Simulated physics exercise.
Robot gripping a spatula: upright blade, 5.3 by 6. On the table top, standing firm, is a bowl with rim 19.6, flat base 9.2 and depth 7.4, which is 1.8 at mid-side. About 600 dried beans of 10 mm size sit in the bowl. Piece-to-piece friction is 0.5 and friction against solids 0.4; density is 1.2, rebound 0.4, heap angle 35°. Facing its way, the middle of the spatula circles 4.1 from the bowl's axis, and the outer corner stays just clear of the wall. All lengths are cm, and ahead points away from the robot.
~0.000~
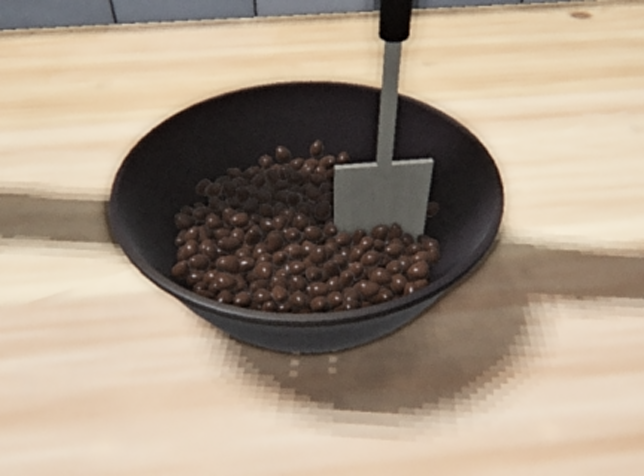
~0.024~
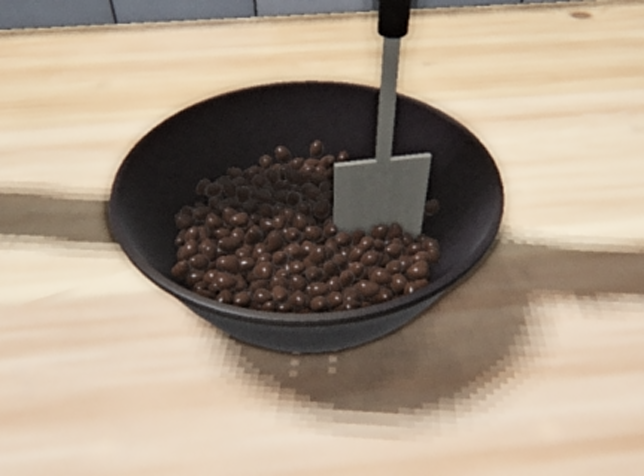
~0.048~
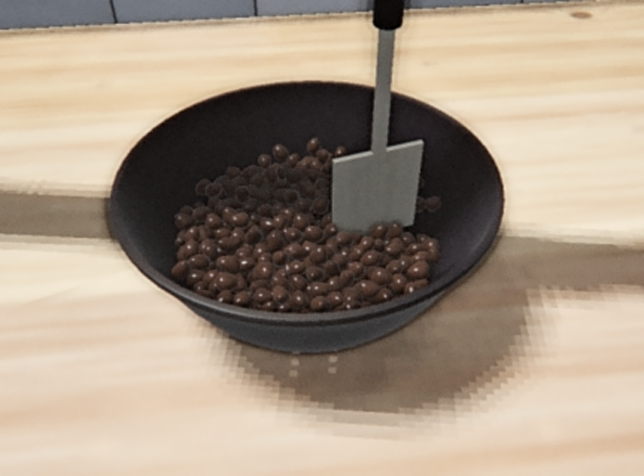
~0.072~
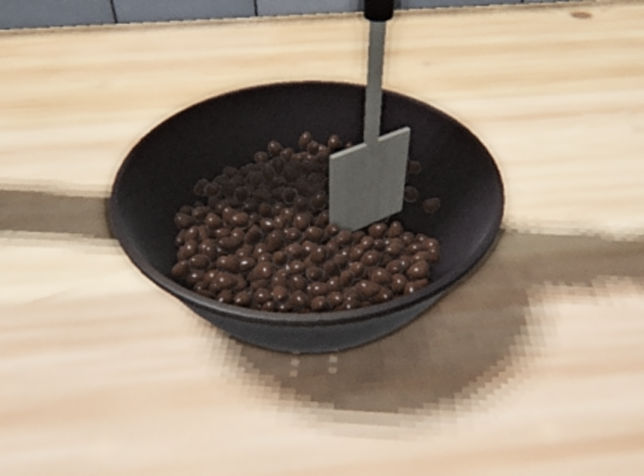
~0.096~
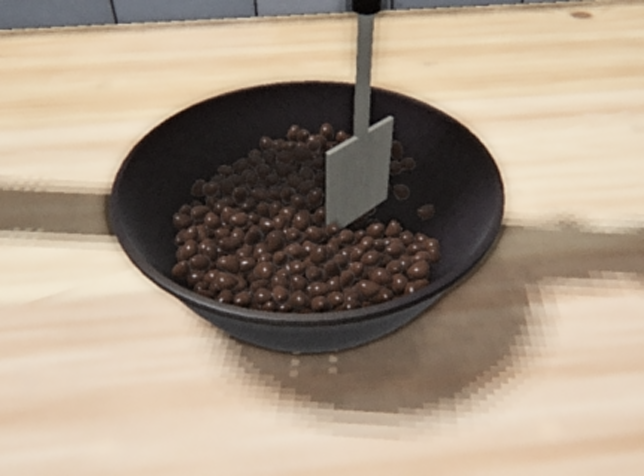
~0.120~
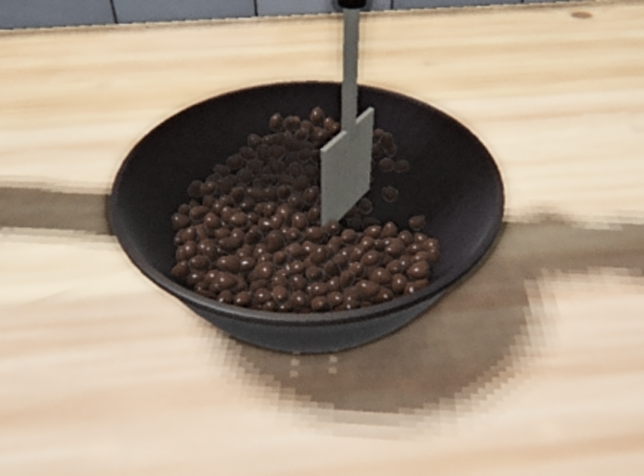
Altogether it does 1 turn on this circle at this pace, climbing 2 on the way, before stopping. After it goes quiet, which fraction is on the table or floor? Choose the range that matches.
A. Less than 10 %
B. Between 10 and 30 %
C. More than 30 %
(A) Less than 10 %.
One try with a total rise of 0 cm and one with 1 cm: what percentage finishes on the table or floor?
Some 5 and 0 per cent.
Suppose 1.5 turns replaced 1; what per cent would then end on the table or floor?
Roughly 0 percent would end up there.
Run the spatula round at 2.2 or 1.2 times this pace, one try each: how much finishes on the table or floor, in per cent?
First try close to 25, second close to 5, in per cent.
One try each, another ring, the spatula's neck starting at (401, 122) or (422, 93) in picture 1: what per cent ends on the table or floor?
I'd put it at around 0 and 0 percent.
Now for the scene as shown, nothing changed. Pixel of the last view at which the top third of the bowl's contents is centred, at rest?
Around (366, 198).
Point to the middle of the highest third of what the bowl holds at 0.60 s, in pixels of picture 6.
Centre, approx.: (385, 253).
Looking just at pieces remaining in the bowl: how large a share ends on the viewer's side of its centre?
I'd say around 45 per cent.
After 0.36 s, 170° round, highest piece 9 above the table; 596 in the bowl.
After 0.60 s, 290° round, highest piece 9 above the table; 588 in the bowl, 5 on the table or floor, 3 in flight or on the tool.
After 0.91 s, 0° round, highest piece 6 above the table; 586 in the bowl, 10 on the table or floor.
After 1.61 s, 0° round, highest piece 6 above the table; 586 in the bowl, 10 on the table or floor.
In the end, 586 in the bowl, 10 on the table or floor. That is 2 % on the table or floor.
